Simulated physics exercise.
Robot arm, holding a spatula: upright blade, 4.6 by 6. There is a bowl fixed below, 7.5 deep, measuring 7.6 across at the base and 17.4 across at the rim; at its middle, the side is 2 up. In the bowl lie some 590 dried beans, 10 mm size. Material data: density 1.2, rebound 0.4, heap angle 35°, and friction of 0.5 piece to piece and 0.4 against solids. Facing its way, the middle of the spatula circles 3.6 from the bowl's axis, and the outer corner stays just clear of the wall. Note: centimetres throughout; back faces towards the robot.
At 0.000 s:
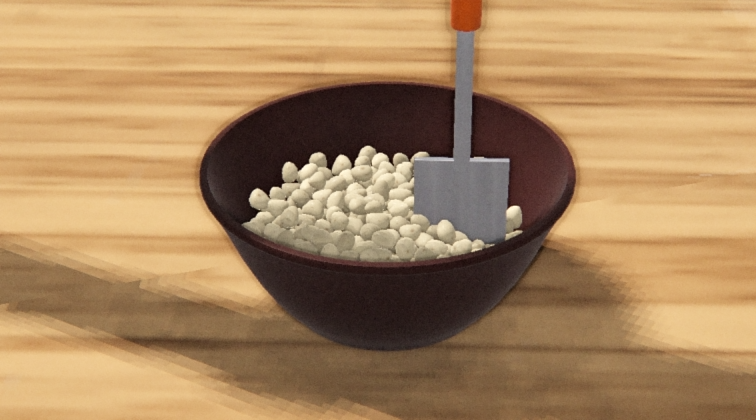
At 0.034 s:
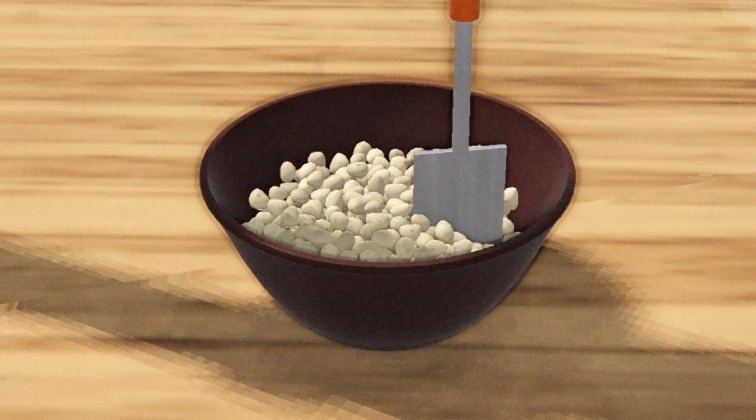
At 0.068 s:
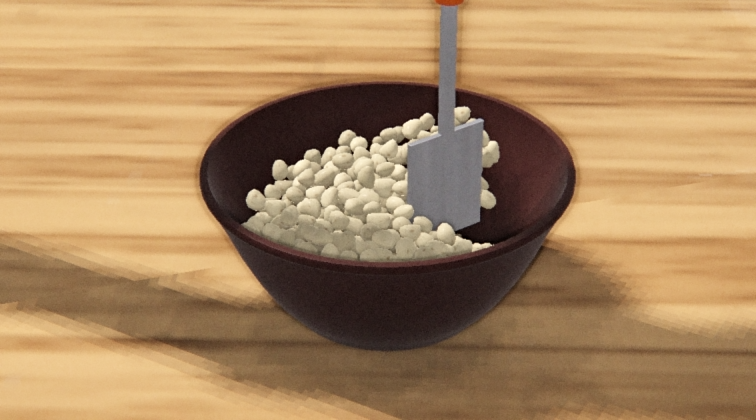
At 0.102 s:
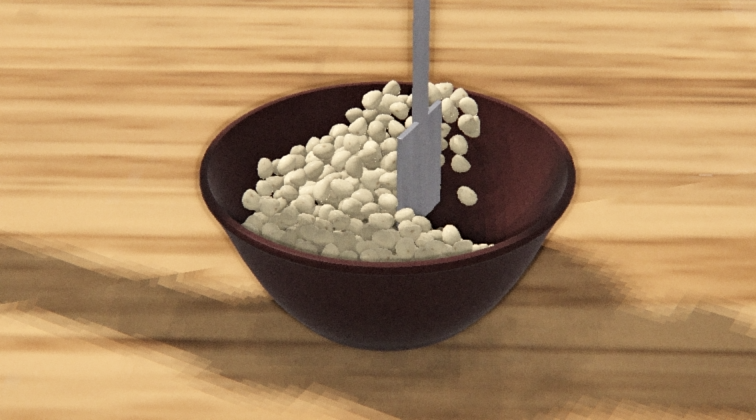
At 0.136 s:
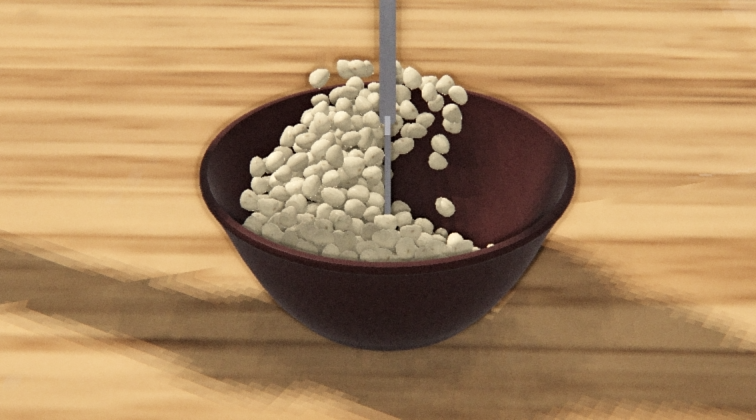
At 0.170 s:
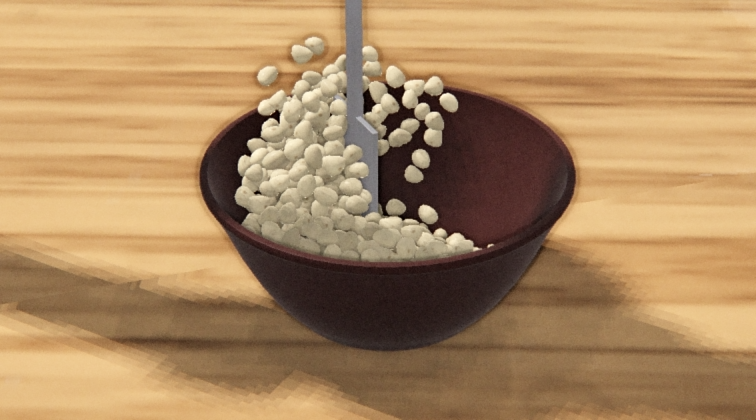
A light wooden tabletop with streaky grain and a broad shadow across its lower part is seen from above at an angle, and the view stays still. A dark reddish-brown bowl in the middle holds a heap of cream-white beans, with a grey, orange-handled spatula upright at its right. The spatula sweeps leftward while its blade turns edge-on, pushing the beans into a taller pile and tossing several above the rim.
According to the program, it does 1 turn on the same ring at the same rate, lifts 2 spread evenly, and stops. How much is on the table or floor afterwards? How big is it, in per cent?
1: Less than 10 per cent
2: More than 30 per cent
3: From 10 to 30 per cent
From 10 to 30 per cent.
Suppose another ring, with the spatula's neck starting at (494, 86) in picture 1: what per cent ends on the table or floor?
Table or floor share: Near 0 %.
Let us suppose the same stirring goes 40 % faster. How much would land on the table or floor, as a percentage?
It would come to around 30 percent.
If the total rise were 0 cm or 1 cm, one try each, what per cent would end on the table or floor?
Roughly 20 and 20 per cent.
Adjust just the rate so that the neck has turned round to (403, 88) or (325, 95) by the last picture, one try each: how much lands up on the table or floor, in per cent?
Roughly 5 per cent on the first try and 25 per cent on the second.
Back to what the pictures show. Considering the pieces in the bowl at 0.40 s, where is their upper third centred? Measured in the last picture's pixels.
I'd say about (464, 228).
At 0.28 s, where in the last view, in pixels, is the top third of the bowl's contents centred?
(308, 227), roughly.
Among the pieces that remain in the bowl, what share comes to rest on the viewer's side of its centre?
I'd put it near 45 per cent.
After 0.28 s, 209° round, highest piece 11 above the table; 561 in the bowl, 5 on the table or floor, 26 in flight or on the tool.
After 0.40 s, 299° round, highest piece 11 above the table; 524 in the bowl, 33 on the table or floor, 35 in flight or on the tool.
After 0.65 s, 0° round, highest piece 7 above the table; 493 in the bowl, 99 on the table or floor.
After 1.35 s, 0° round, highest piece 7 above the table; 493 in the bowl, 99 on the table or floor.
In the end, 493 in the bowl, 99 on the table or floor. That is 17 % on the table or floor.
